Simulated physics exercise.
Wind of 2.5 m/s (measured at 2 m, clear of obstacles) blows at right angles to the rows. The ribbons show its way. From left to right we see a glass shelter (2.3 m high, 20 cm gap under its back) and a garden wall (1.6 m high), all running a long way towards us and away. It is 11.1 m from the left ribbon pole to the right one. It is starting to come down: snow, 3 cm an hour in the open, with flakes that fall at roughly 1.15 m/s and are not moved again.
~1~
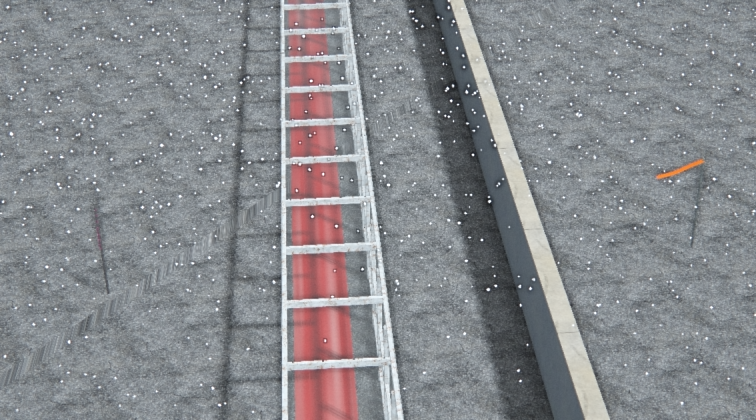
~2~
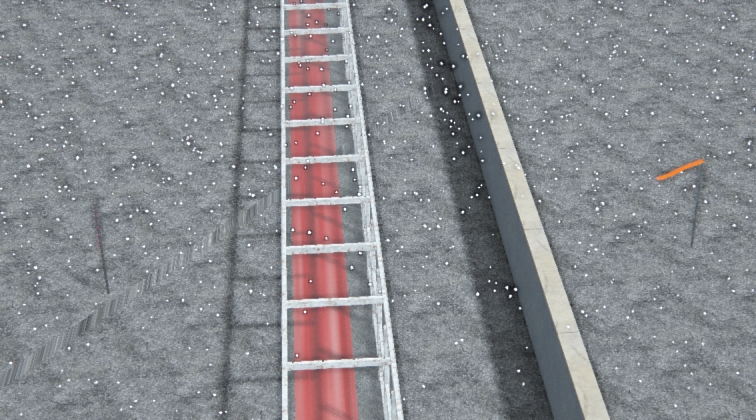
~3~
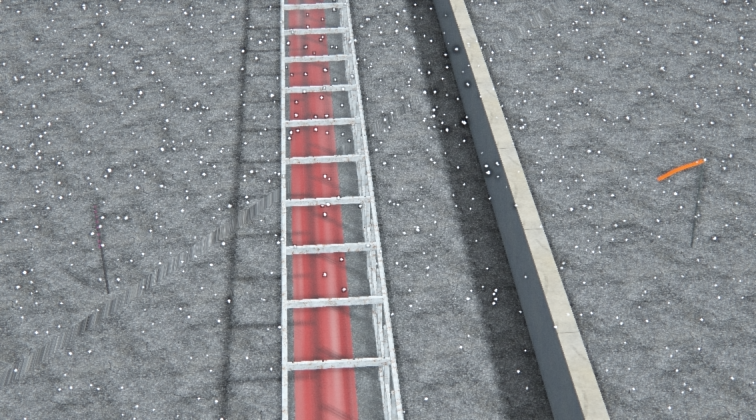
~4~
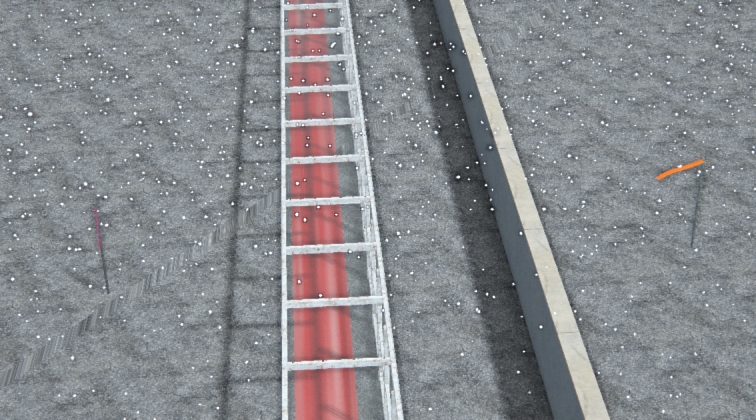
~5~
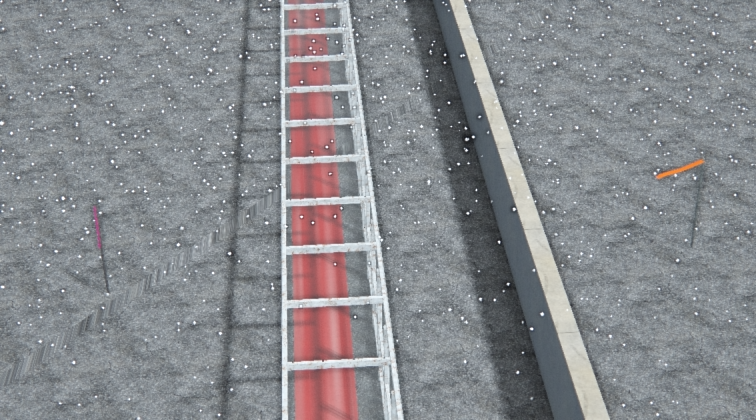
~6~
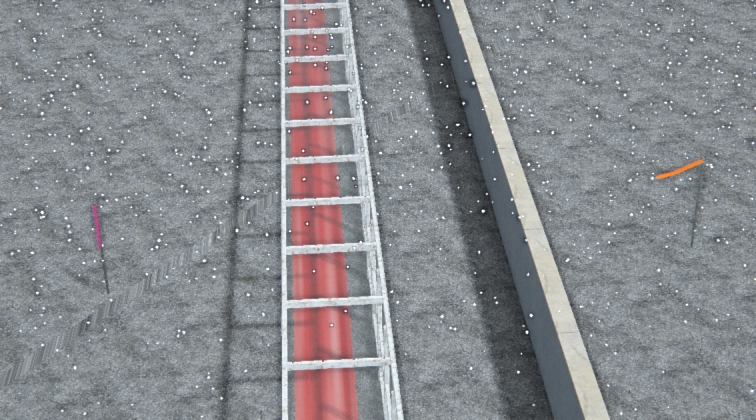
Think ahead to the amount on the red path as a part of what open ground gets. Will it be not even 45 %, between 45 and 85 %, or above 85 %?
The amount there is under 45 % of the open one.
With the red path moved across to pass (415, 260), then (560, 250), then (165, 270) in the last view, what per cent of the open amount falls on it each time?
In turn about 80 %, 100 %, 100 %.
After 10 minutes open ground has 5 mm and the red path 0 mm.
After 30 minutes open ground has 15 mm and the red path 0 mm.
After 60 minutes open ground has 30 mm and the red path 0 mm, so the red path has 0 % of the open amount; the left half of it has 0 %, the right half 0 %.
